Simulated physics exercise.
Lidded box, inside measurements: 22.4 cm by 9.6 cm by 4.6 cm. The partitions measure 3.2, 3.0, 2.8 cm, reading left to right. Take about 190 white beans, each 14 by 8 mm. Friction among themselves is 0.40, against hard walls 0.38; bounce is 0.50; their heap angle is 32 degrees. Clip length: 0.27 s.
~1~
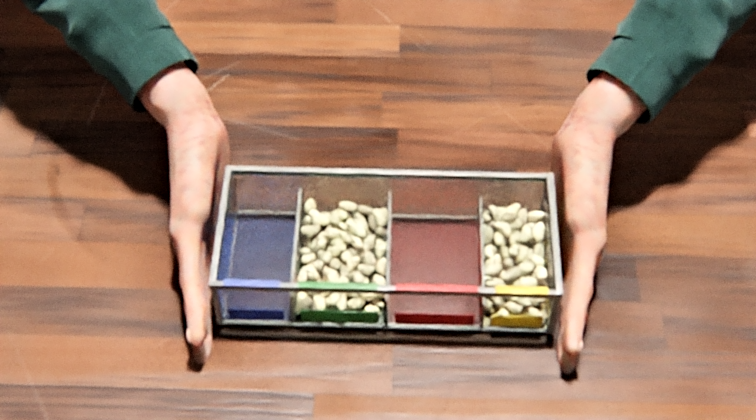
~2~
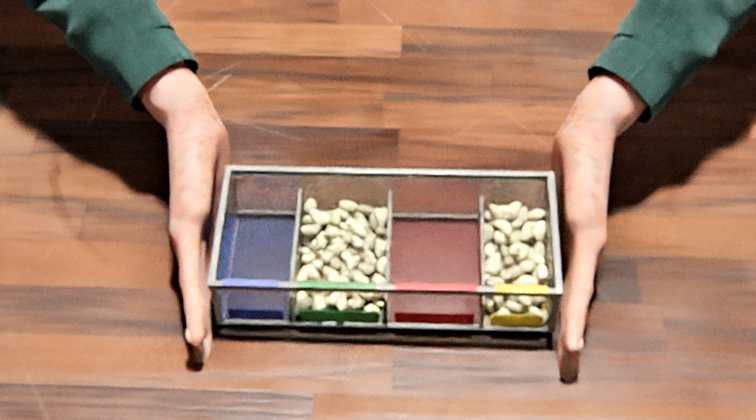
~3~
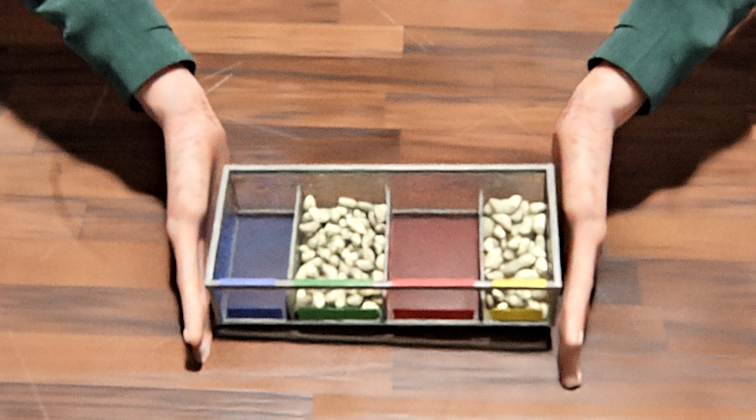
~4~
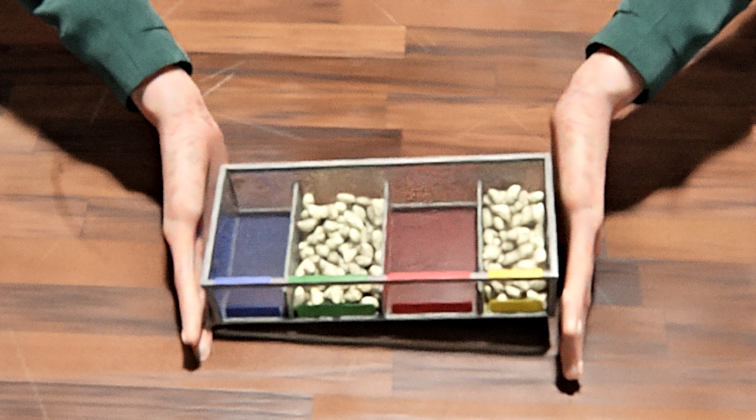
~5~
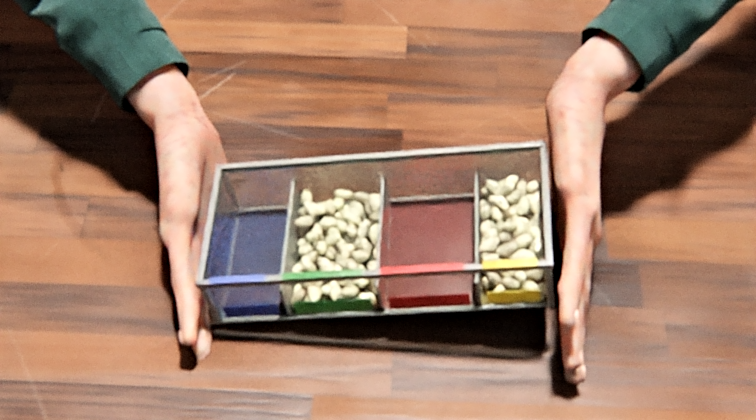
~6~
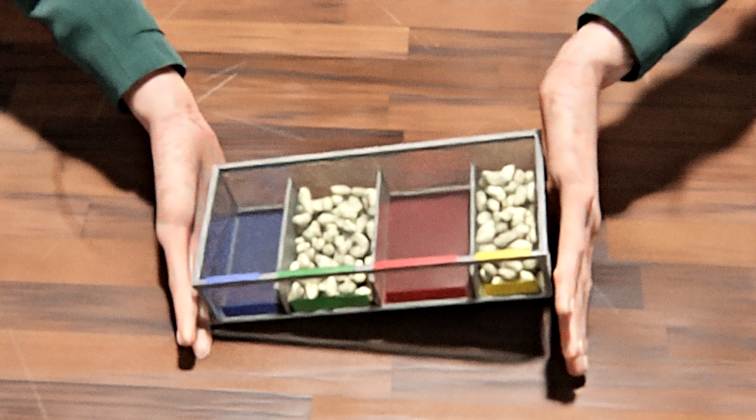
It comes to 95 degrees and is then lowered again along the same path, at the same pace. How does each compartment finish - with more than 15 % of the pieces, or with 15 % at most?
Red: At most 15 %, blue: More than 15 %, green: More than 15 %, yellow: At most 15 %.
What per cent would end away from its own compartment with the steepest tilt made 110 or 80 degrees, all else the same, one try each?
65 % and 30 %.
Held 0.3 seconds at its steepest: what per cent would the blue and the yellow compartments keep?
Blue 40, yellow 10.
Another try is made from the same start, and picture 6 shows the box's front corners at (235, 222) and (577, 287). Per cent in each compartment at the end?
Per cent at the end: Red 10; blue 0; green 35; yellow 55.
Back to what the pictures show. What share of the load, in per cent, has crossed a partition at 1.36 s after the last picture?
About 30 percent.
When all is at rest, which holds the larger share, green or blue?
Go with green, that one ends with more.
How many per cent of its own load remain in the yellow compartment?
My estimate is roughly 10 percent.
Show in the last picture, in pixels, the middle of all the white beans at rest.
After settling, the middle sits near (320, 264).
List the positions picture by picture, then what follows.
Box tilt 0 degrees, front corners at (215, 283) and (556, 292); green 55 %, yellow 45 %, in the first frame.
Box tilt 1 degrees, front corners at (215, 282) and (556, 290), in the second frame.
Box tilt 3 degrees, front corners at (212, 282) and (554, 284), in the third frame.
Box tilt 6 degrees, front corners at (208, 282) and (551, 273), lowest corner left front, in the fourth frame.
Box tilt 9 degrees, front corners at (203, 282) and (546, 262), lowest corner left front, in the fifth frame.
Box tilt 13 degrees, front corners at (199, 282) and (540, 252), lowest corner left front; green 55 %, yellow 45 %, in the sixth frame.
Then, 1.36 s after the last picture, tilt 95 degrees; red 10 %, blue 10 %, green 50 %, yellow 25 %.
Then, 2.27 s after the last picture, tilt 43 degrees; red 5 %, blue 25 %, green 60 %, yellow 5 %.
Then, 3.19 s after the last picture, tilt 0 degrees; red 5 %, blue 25 %, green 60 %, yellow 5 %.
In the end, red 5 %, blue 25 %, green 60 %, yellow 5 %.
